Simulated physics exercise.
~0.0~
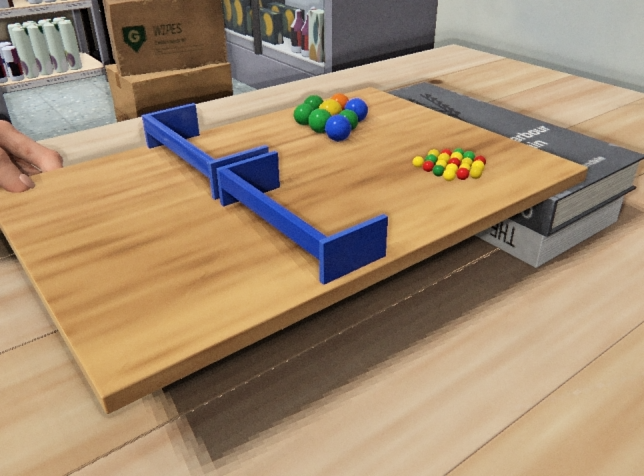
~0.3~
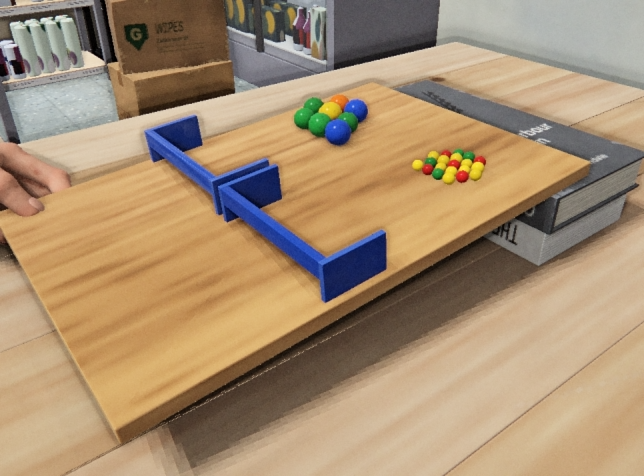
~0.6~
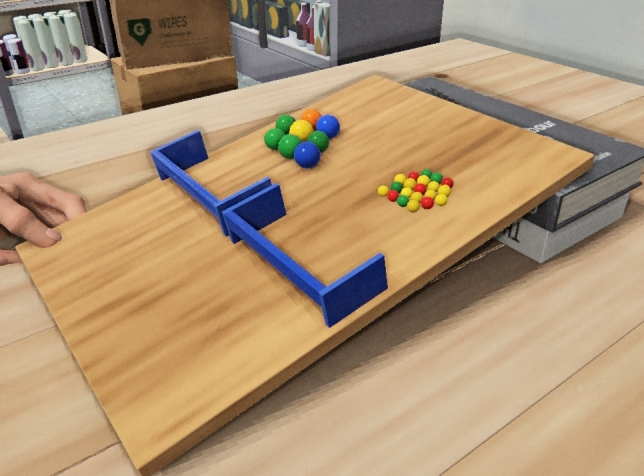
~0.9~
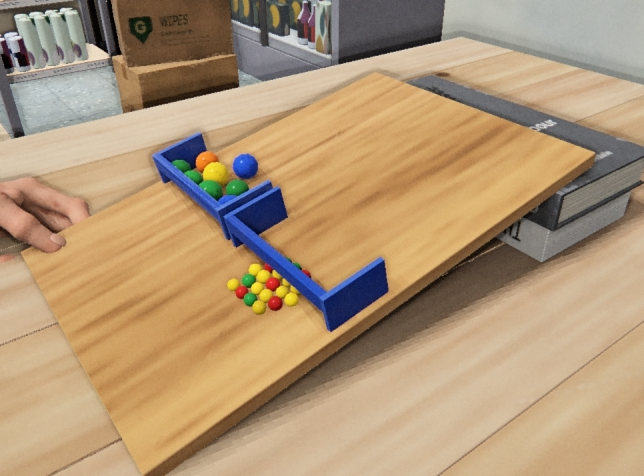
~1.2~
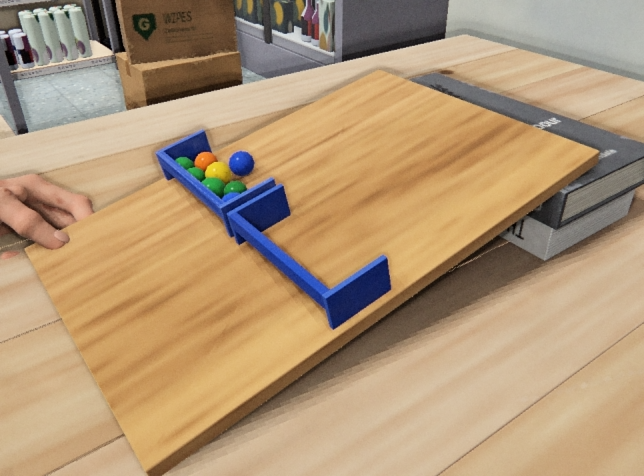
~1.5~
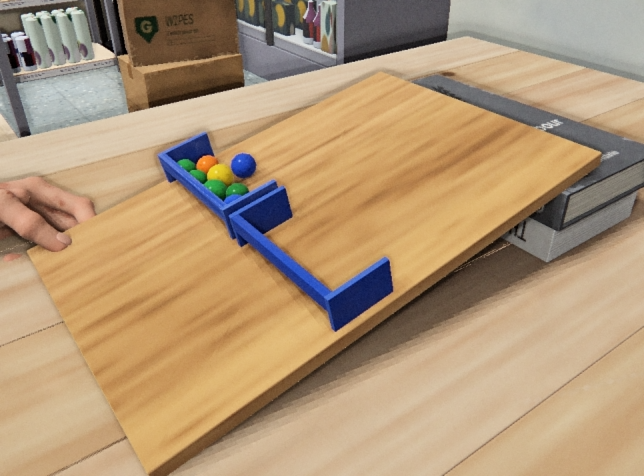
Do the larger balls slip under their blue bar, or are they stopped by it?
The larger balls are stopped by their blue bar and stay gathered behind it, while the small beads slip under theirs.
